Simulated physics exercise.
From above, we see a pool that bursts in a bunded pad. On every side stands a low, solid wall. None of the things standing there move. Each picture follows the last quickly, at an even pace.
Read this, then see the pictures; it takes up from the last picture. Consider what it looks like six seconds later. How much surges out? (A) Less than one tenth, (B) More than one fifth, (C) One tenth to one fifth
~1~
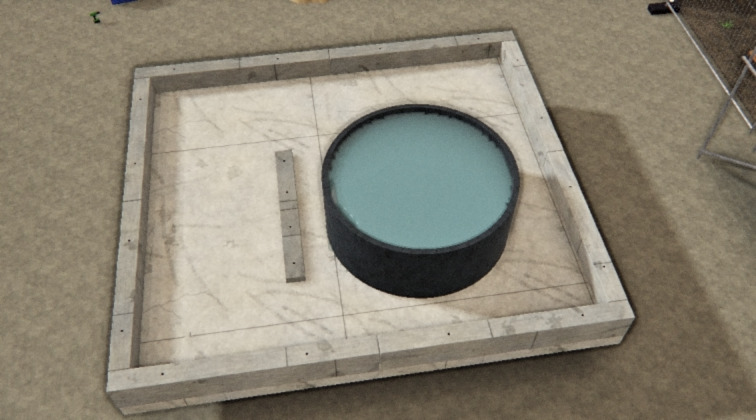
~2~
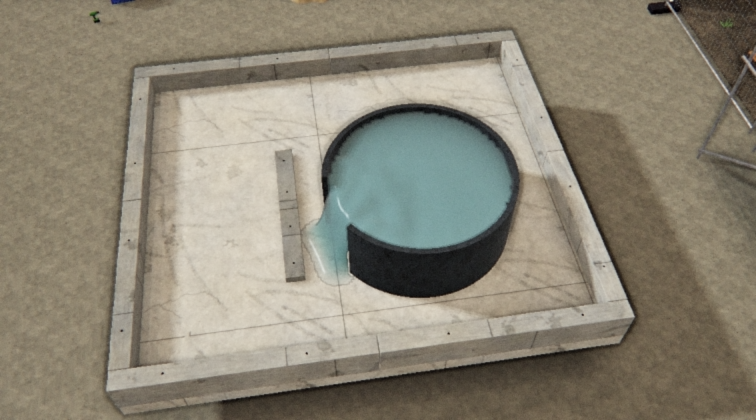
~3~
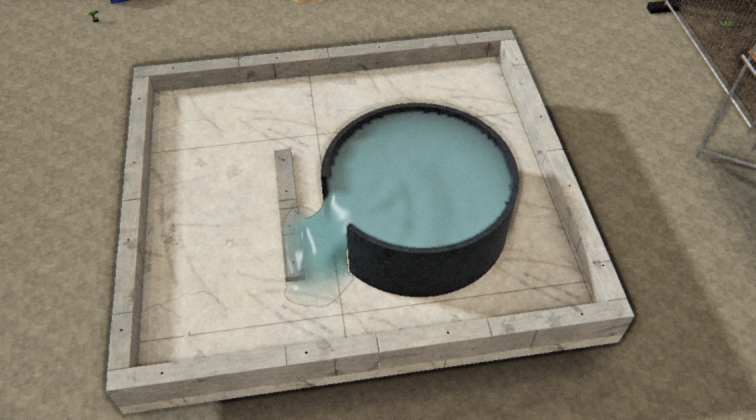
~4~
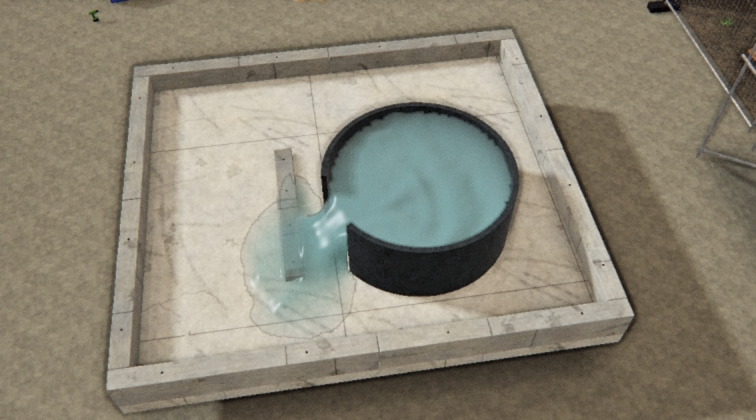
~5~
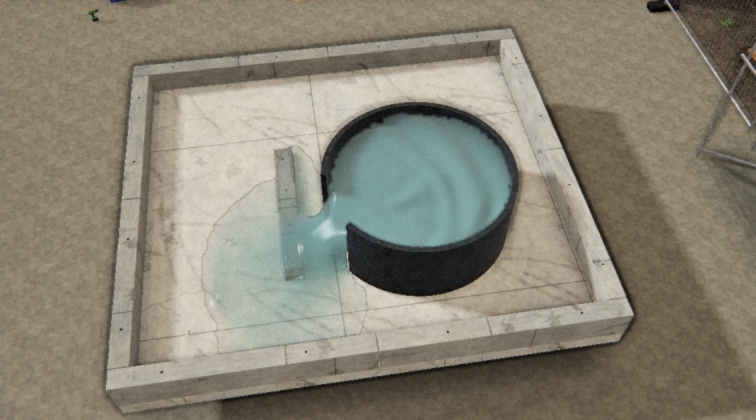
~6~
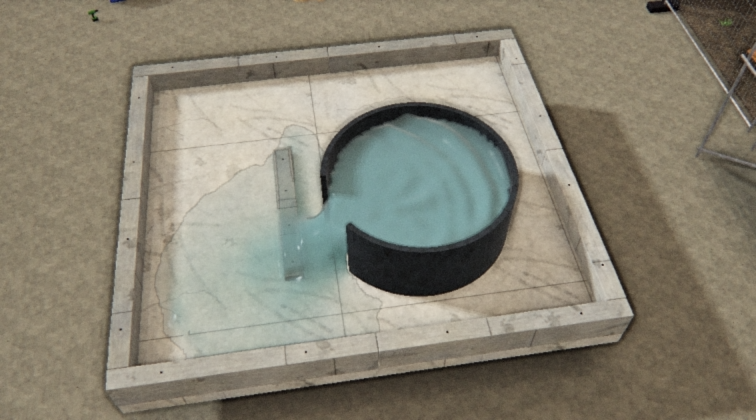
Less than one tenth.
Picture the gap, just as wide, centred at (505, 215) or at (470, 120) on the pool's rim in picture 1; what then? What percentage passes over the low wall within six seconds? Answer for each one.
Roughly 18 per cent first, then roughly 12 per cent.
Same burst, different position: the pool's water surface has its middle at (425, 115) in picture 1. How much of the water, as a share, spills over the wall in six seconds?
0 %.
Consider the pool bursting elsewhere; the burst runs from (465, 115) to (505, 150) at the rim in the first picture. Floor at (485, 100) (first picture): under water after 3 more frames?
Submerged.
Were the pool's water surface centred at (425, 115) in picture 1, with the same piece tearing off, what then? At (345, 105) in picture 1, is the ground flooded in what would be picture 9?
Untouched.
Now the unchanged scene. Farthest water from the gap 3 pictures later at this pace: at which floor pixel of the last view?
The wet point farthest out is around (297, 79).
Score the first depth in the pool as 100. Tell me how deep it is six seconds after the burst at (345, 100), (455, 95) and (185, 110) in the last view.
I'd say close to 12, 6 and 25 percent.
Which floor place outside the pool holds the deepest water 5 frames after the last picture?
Approximate pixel: (141, 349).
A moment on, water covers 35 % of the floor; the low wall has let 0 % over.
Next, water covers 40 % of the floor; the low wall has let 0 % over.
Then, water covers 55 % of the floor; the low wall has let 3 % over.
Later, water covers 65 % of the floor; the low wall has let 3 % over.
In the end, water covers 80 % of the floor; the low wall has let 3 % over.
